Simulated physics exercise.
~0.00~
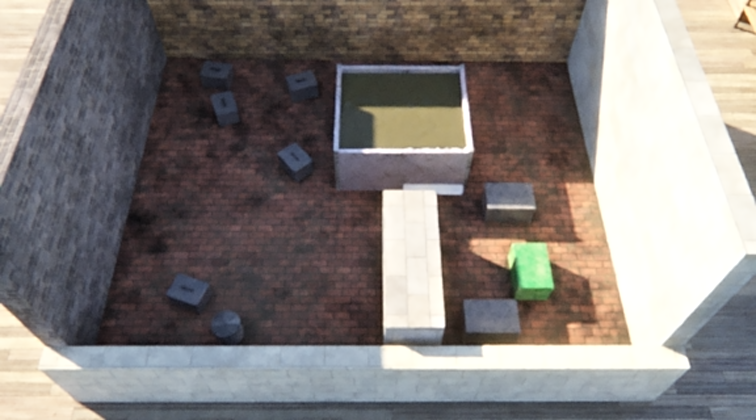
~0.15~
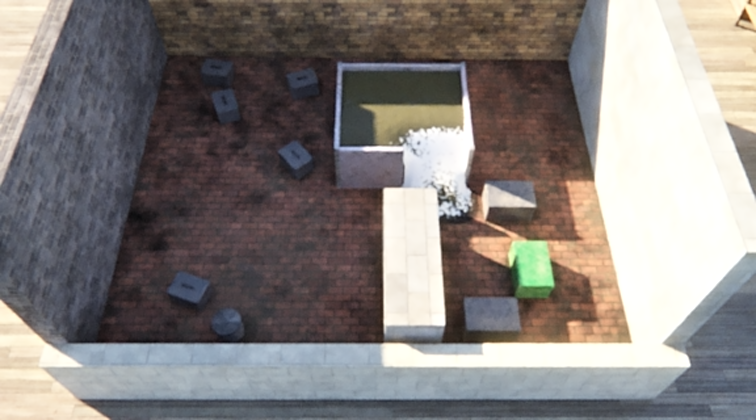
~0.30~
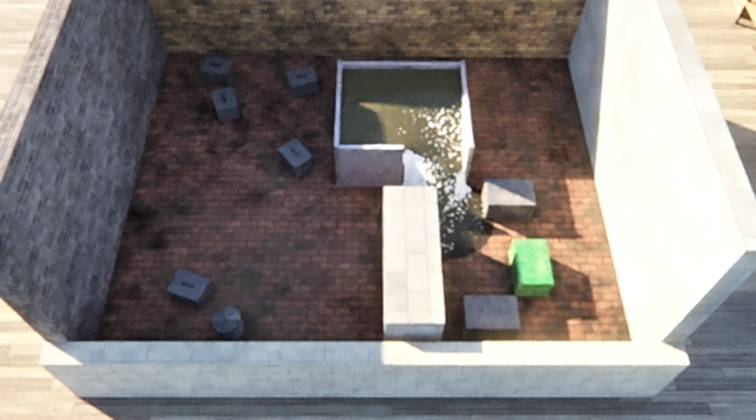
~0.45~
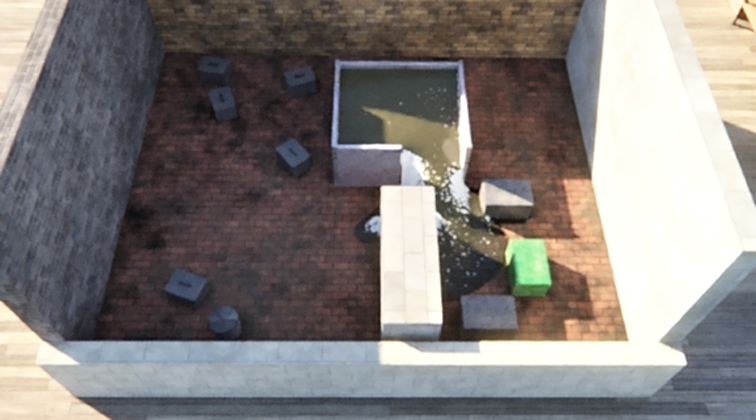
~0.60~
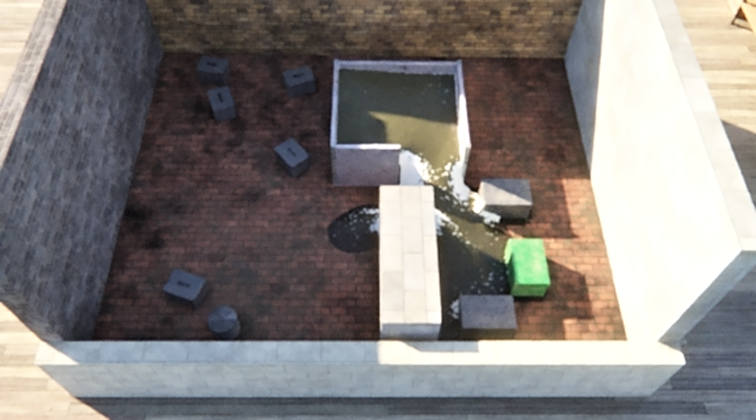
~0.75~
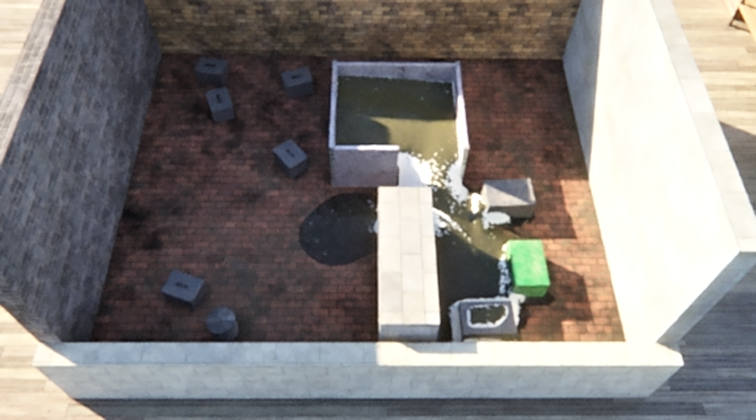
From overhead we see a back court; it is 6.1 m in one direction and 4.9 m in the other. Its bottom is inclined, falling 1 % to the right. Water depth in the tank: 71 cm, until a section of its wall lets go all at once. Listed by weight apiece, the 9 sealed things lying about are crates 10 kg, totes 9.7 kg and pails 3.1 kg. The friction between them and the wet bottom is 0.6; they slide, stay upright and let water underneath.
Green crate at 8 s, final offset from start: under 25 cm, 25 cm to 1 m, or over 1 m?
Goes a long way.
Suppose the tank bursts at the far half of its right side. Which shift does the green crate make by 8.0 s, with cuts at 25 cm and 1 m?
After that, the green crate shifts somewhat.
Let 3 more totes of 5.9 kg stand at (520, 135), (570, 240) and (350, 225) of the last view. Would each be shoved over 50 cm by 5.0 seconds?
From first to last: Surpasses it, surpasses it, surpasses it.
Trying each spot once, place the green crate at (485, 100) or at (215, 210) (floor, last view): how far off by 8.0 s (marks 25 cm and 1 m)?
Try one: It is washed away. Try two: It is washed away.
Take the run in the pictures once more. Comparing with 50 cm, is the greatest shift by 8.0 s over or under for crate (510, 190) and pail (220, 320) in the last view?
First one went too far, second one went too far.
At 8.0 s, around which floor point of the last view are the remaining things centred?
Around (313, 168).
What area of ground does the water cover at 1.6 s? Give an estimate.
Flooded: Near 12 m2.
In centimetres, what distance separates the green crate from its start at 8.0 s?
Around 350 cm from the start.
After 1.6 s the green crate is near (602, 292), 0.9 m from its start, afloat; 2 afloat.
After 3.6 s the green crate is near (547, 180), 1.2 m from its start, afloat; 2 afloat.
After 5.6 s the green crate is near (473, 77), 3.0 m from its start, afloat; 3 afloat.
After 8.0 s the green crate is near (387, 69), 3.5 m from its start, afloat; 2 afloat.
